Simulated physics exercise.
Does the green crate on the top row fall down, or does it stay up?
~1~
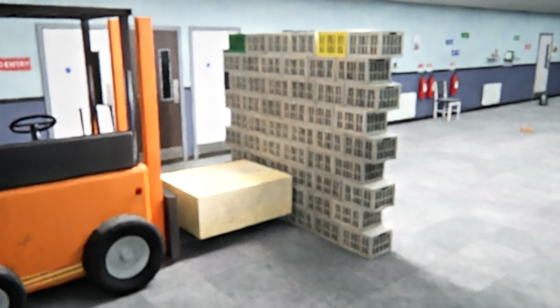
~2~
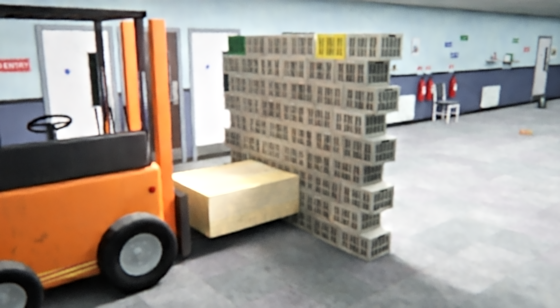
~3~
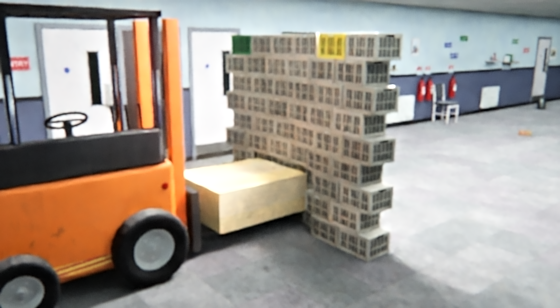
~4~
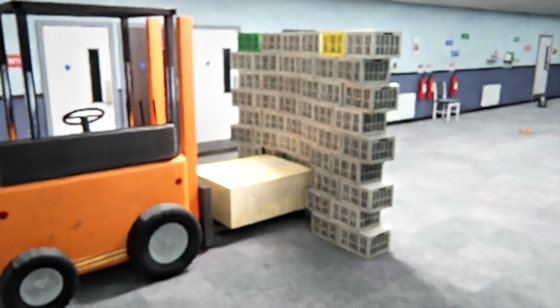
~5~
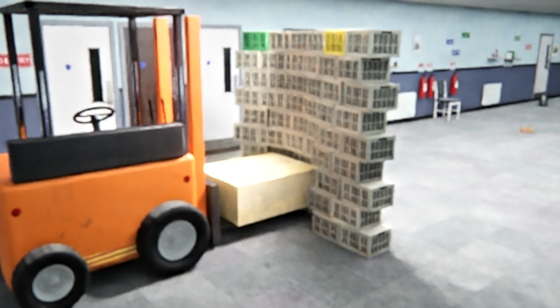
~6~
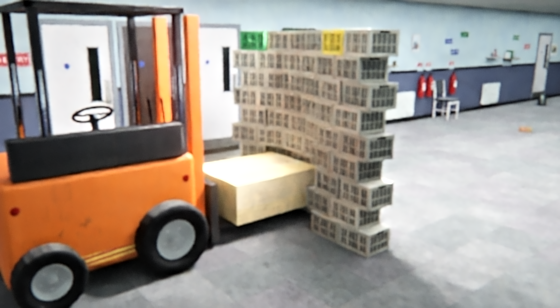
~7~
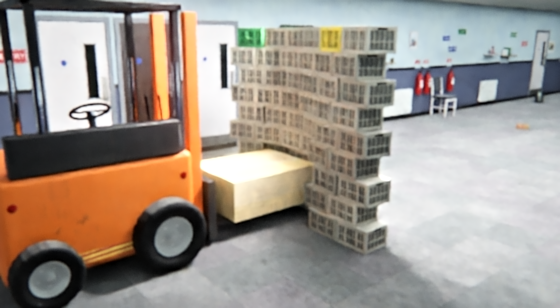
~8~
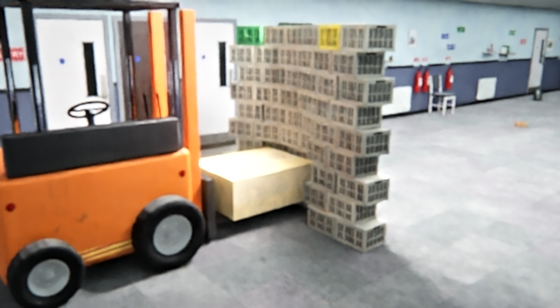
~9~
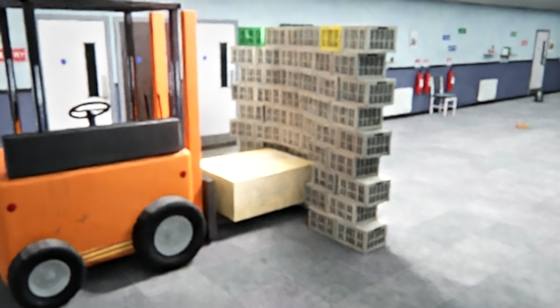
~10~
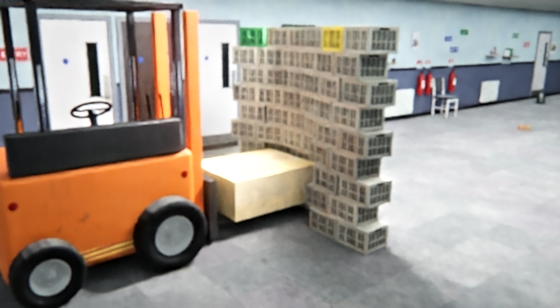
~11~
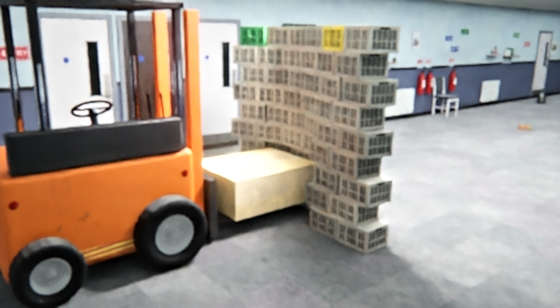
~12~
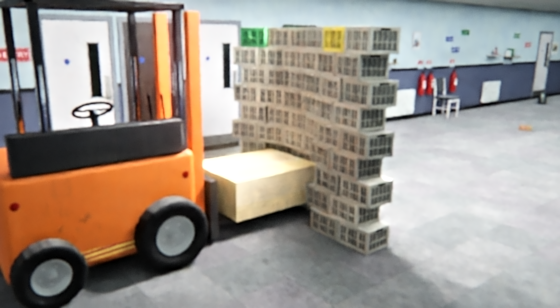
The green crate stays up. It shifts a little to the right as the wall bends, but it is still on the top row at the end.
